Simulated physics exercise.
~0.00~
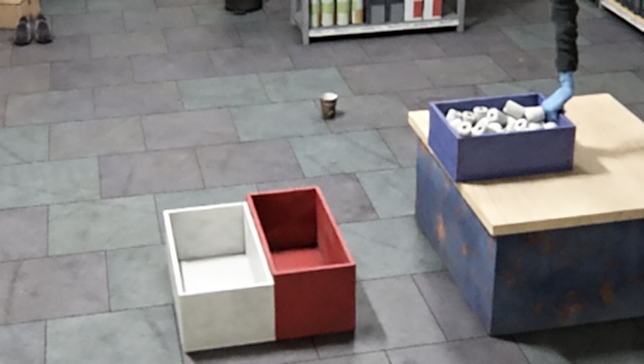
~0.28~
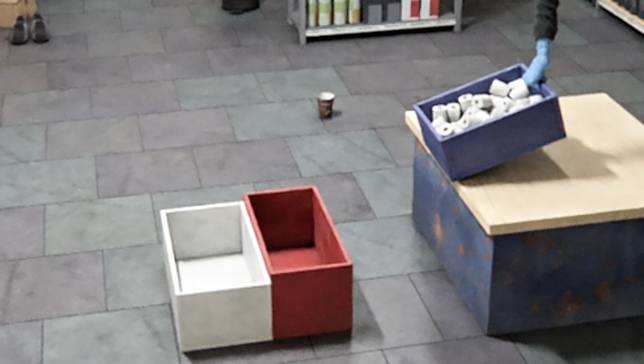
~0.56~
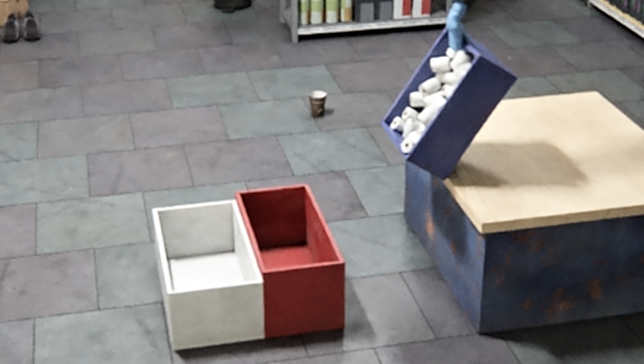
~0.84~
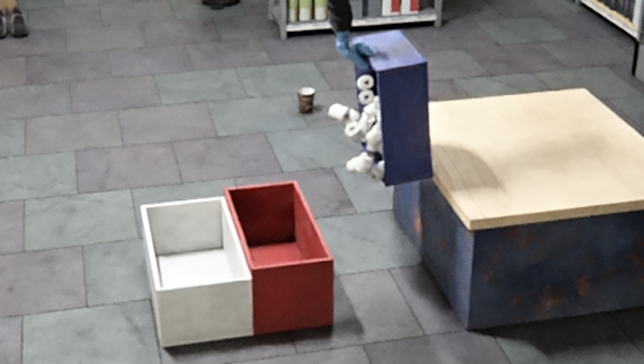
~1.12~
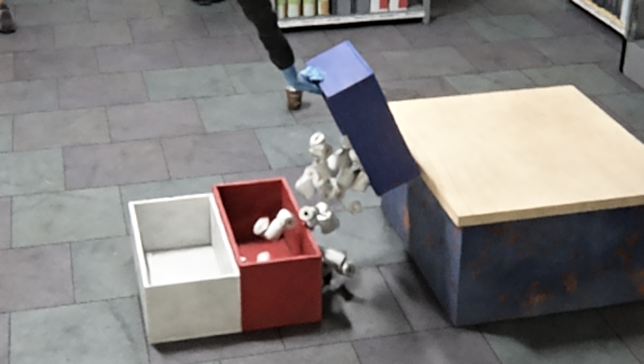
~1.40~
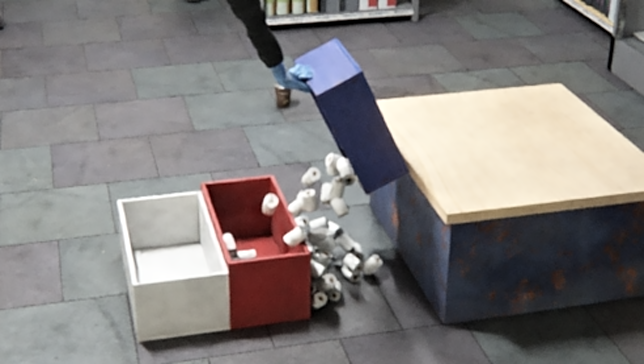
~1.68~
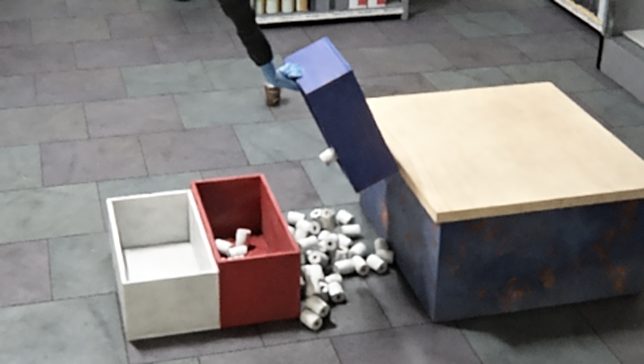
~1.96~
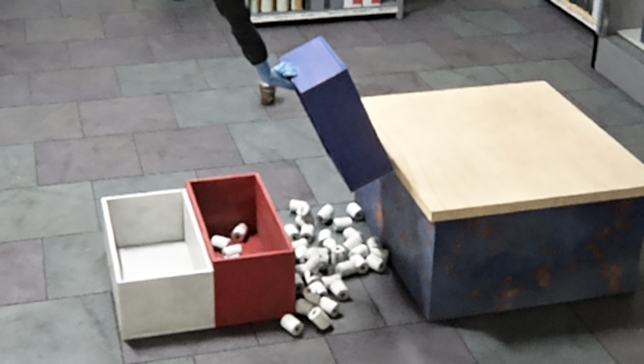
The clip opens on a blue crate full of white paper rolls sitting on a pale-topped bench, with an empty red trough and white tote side by side on the floor to the left. A blue-gloved hand lifts the crate's far side and tips it toward the trough as the view drifts slightly right. The crate swings past upright over the bench's edge, and the rolls start to spill. They tumble out in a stream, a few dropping into the red trough while most hit the floor. The crate ends steeply tilted, still held, with rolls heaped between trough and bench and the white tote empty.
